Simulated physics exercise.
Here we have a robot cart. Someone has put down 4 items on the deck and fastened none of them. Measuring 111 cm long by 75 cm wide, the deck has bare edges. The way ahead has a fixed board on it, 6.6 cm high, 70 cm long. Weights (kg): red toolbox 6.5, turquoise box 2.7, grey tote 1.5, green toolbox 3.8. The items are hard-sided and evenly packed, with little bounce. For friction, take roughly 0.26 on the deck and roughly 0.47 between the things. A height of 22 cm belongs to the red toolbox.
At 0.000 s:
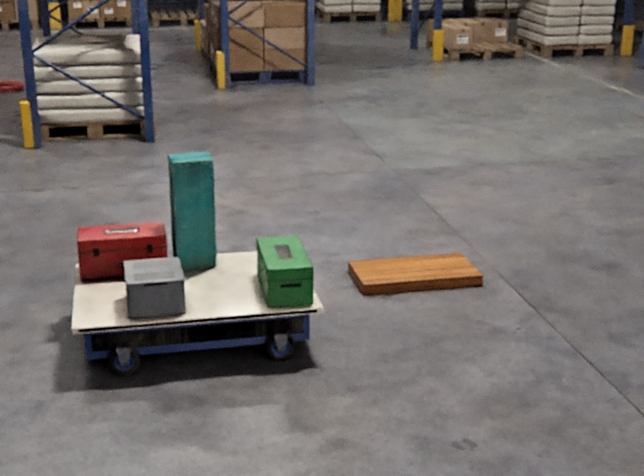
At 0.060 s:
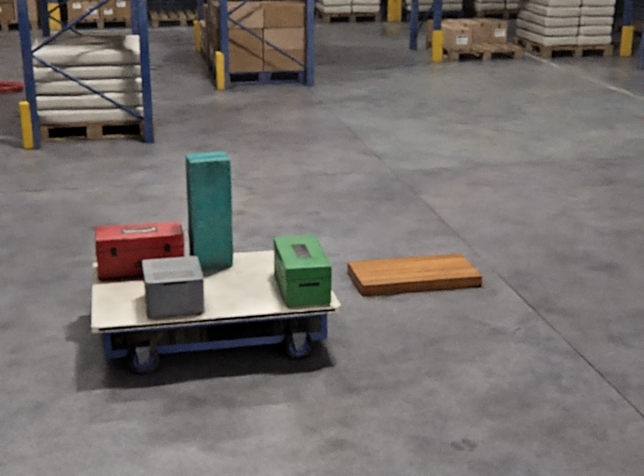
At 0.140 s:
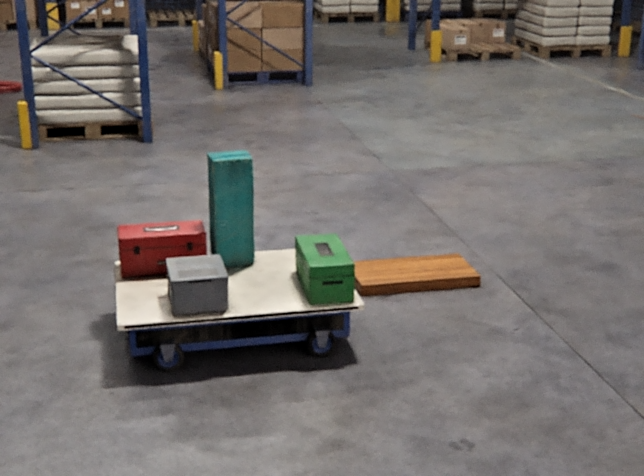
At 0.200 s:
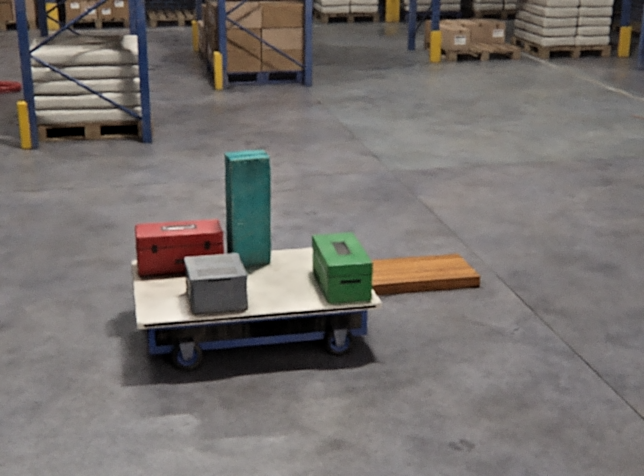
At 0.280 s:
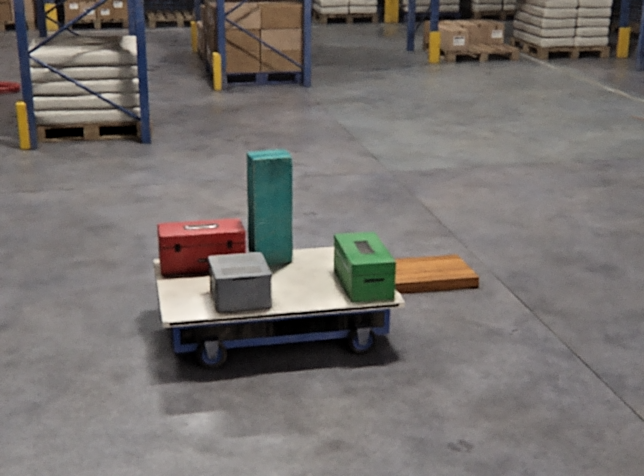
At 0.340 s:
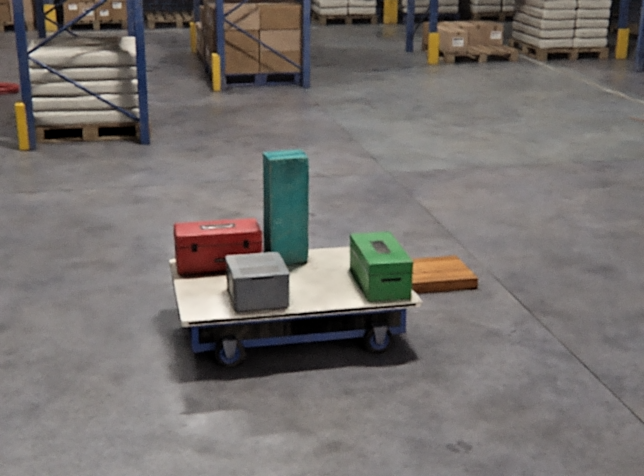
Warehouse floor with a flat cart carrying red, turquoise, grey and green boxes, rolling steadily right in front of a wooden board.
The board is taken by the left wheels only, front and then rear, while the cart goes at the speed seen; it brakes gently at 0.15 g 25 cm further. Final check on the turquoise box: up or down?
Down.
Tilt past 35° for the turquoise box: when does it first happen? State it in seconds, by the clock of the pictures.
It happens near 0.7 s.
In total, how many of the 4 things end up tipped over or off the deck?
Altogether, 1.
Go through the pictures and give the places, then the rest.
In the first frame, 0 cm covered; turquoise box (193, 211); red toolbox (123, 251).
In the second frame, 9 cm covered; green toolbox (301, 270); red toolbox (140, 250).
In the third frame, 21 cm covered; grey tote (197, 285); green toolbox (324, 268).
In the fourth frame, 30 cm covered; red toolbox (180, 247); grey tote (216, 283).
In the fifth frame, 42 cm covered; green toolbox (364, 266); red toolbox (202, 246).
In the sixth frame, 51 cm covered; turquoise box (286, 208); grey tote (257, 282).
After 0.54 s, 81 cm covered; turquoise box leaning 19° near (334, 189); green toolbox leaning 16°; red toolbox slid 3 cm.
After 0.94 s, 141 cm covered; turquoise box leaning 60° near (453, 204); red toolbox leaning 10°; grey tote leaning 7°.
After 1.14 s, 171 cm covered; turquoise box leaning 70° near (532, 222); red toolbox leaning 5°; green toolbox slid 6 cm.
After 1.44 s, 216 cm covered; turquoise box on its side near (616, 223); green toolbox slid 6 cm; red toolbox slid 5 cm.
At rest (3.0 s), tipped over on the deck, turquoise box; the other 3 in place, give or take 10 cm.
